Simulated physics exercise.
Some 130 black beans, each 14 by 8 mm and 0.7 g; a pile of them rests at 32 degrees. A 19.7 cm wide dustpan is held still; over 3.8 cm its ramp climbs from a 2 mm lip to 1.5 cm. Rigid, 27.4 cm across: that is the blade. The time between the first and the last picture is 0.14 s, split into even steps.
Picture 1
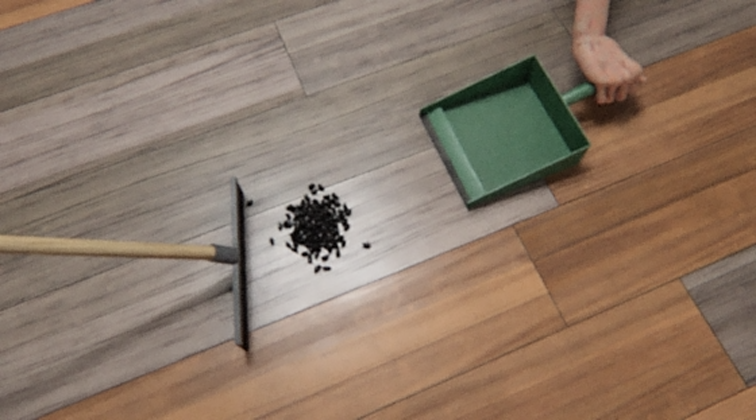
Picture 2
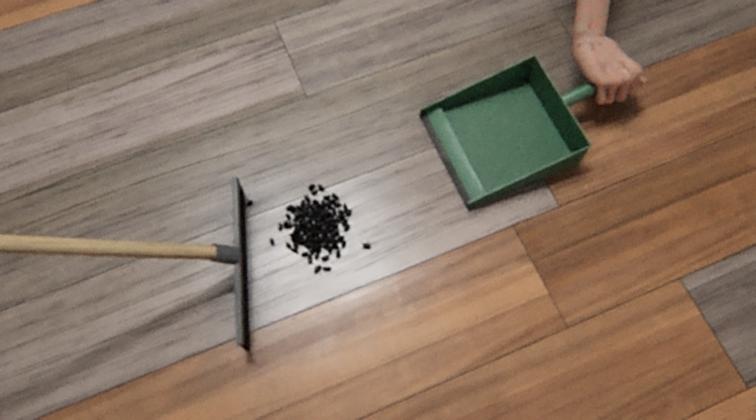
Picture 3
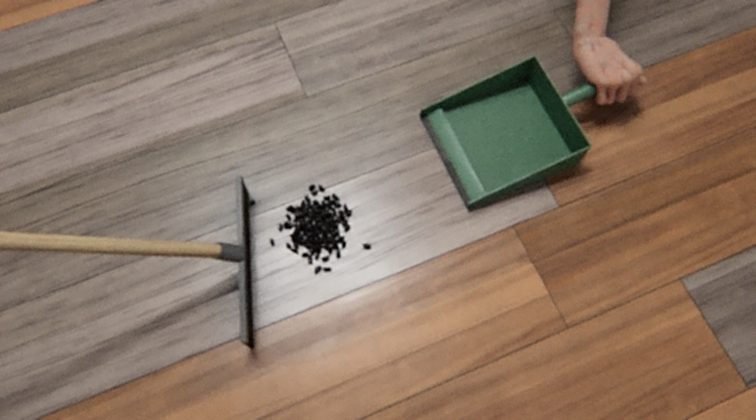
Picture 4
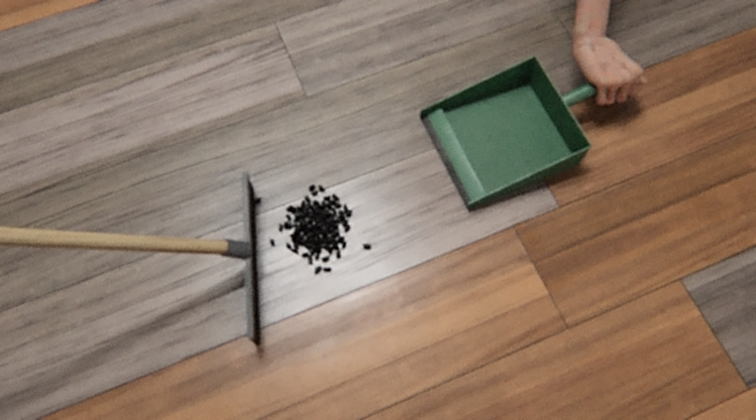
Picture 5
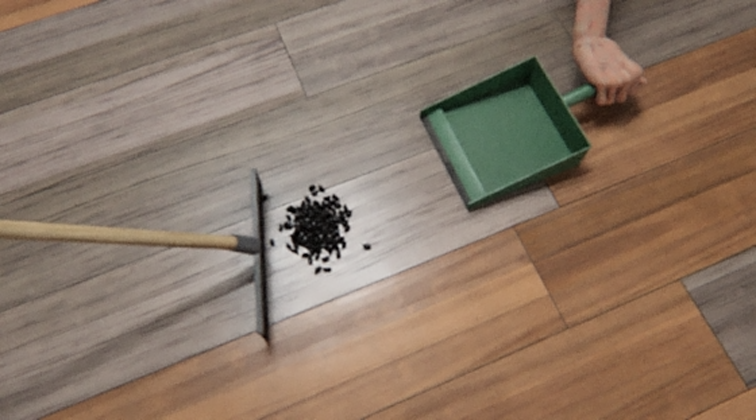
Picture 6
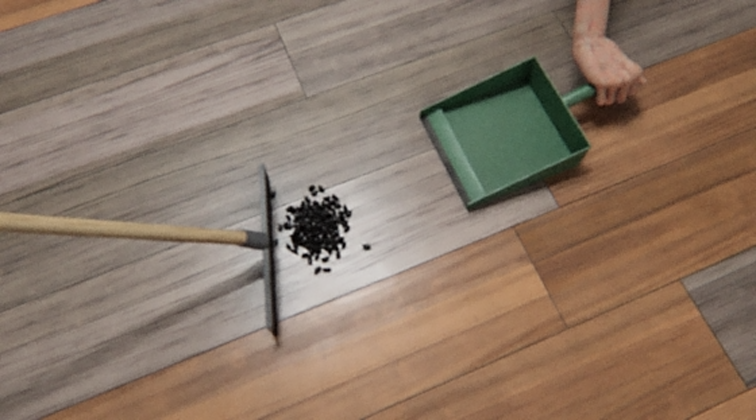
A wooden-handled blade sliding slowly right across wood flooring to a pile of small black pieces, a hand holding a green dustpan still.
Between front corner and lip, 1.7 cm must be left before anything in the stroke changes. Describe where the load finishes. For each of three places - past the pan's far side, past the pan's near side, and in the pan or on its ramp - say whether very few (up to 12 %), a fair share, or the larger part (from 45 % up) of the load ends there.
Far side: Very few, near side: A fair share, pan: Very few.
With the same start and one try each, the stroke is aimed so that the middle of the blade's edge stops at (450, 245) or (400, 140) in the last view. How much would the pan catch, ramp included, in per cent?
Close to 10 and 0 in a hundred, in that order.
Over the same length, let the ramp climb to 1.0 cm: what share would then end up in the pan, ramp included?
In that case roughly 5 percent.
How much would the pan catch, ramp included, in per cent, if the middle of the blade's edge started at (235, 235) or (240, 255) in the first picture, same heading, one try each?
About 0 and 5 per cent.
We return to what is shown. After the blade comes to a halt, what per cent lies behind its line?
Around 0 per cent.
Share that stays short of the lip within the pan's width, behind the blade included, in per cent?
Around 75 in a hundred.
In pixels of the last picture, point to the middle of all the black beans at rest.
I'd say roughly (443, 183).
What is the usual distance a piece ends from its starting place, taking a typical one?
Around 24 centimetres.
Then, 0.24 s after the last picture, middle of the blade 19 cm from the lip; 0 % over the lip, far side 0 %, near side 10 %.
Then, 0.40 s after the last picture, middle of the blade 10 cm from the lip; 0 % over the lip, far side 0 %, near side 15 %.
Then, 0.68 s after the last picture, middle of the blade 5 cm from the lip; 10 % over the lip, far side 0 %, near side 20 %.
In the end, far side 0 %, near side 20 %, pan 10 %, in front of the lip or behind the blade 75 %.
